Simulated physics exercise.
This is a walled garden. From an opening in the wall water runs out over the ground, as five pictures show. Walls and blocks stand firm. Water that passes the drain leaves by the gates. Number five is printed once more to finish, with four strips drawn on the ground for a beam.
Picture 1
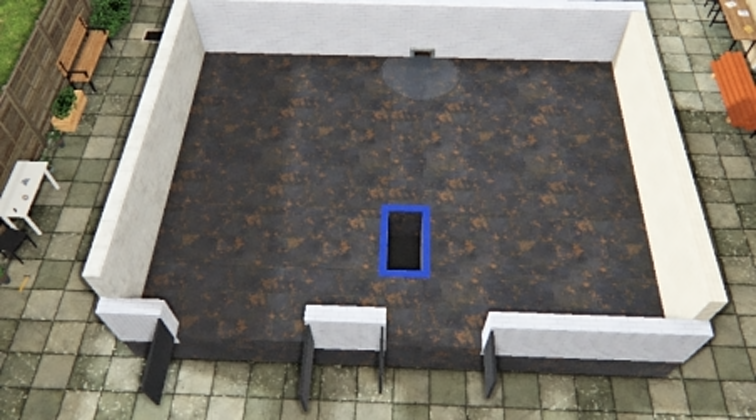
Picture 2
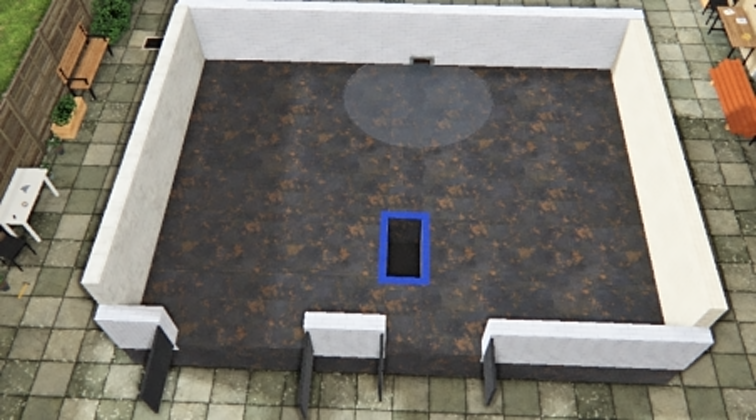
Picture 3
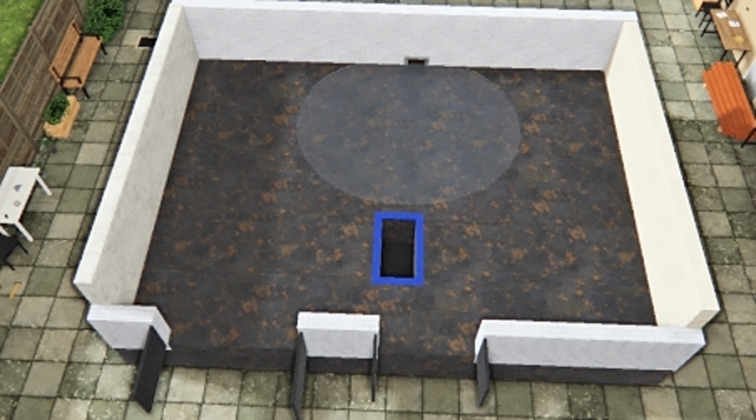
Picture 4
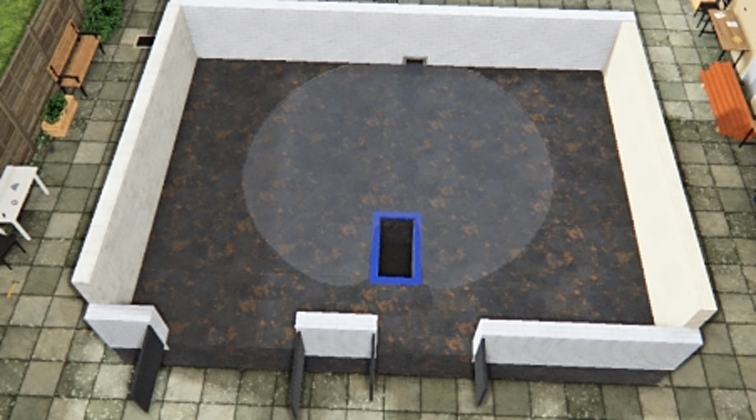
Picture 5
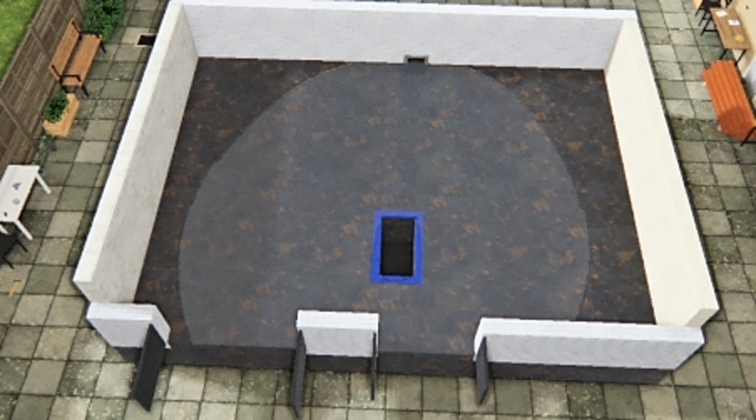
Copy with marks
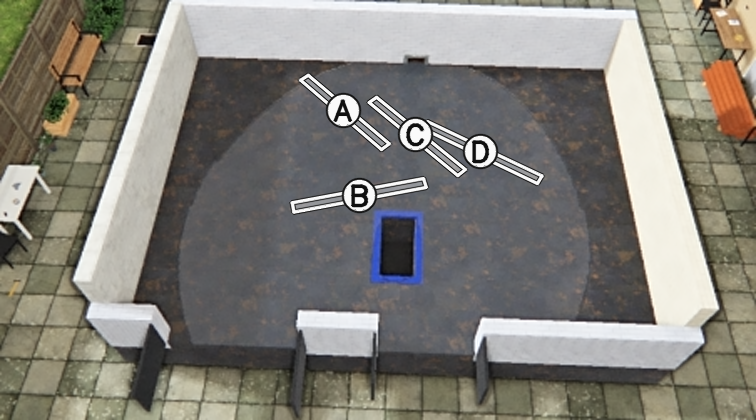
In a walled garden with a dark, rust-flecked floor, a small pale patch of water appears by an outlet in the far wall. It widens into a large round sheet, spreading toward the blue-edged drain. The water reaches and surrounds the drain, then extends near the open gates, covering over half the floor.
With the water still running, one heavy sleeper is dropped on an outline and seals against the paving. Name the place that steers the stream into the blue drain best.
The answer is spot A.
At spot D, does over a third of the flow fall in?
No.
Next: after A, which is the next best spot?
The answer is D.
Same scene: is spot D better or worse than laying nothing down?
Spot D is worse.
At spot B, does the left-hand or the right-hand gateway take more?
More leaves on the left.
In white, A from (304, 77) to (385, 146); B from (293, 207) to (424, 182); C from (372, 99) to (461, 172); D from (425, 125) to (539, 179).
For spot A, about 24 % of the stream goes into the blue drain, about 75 % out by the gates.
For spot B, about 7 % of the stream goes into the blue drain, about 92 % out by the gates.
For spot C, about 6 % of the stream goes into the blue drain, about 94 % out by the gates.
For spot D, about 16 % of the stream goes into the blue drain, about 83 % out by the gates.
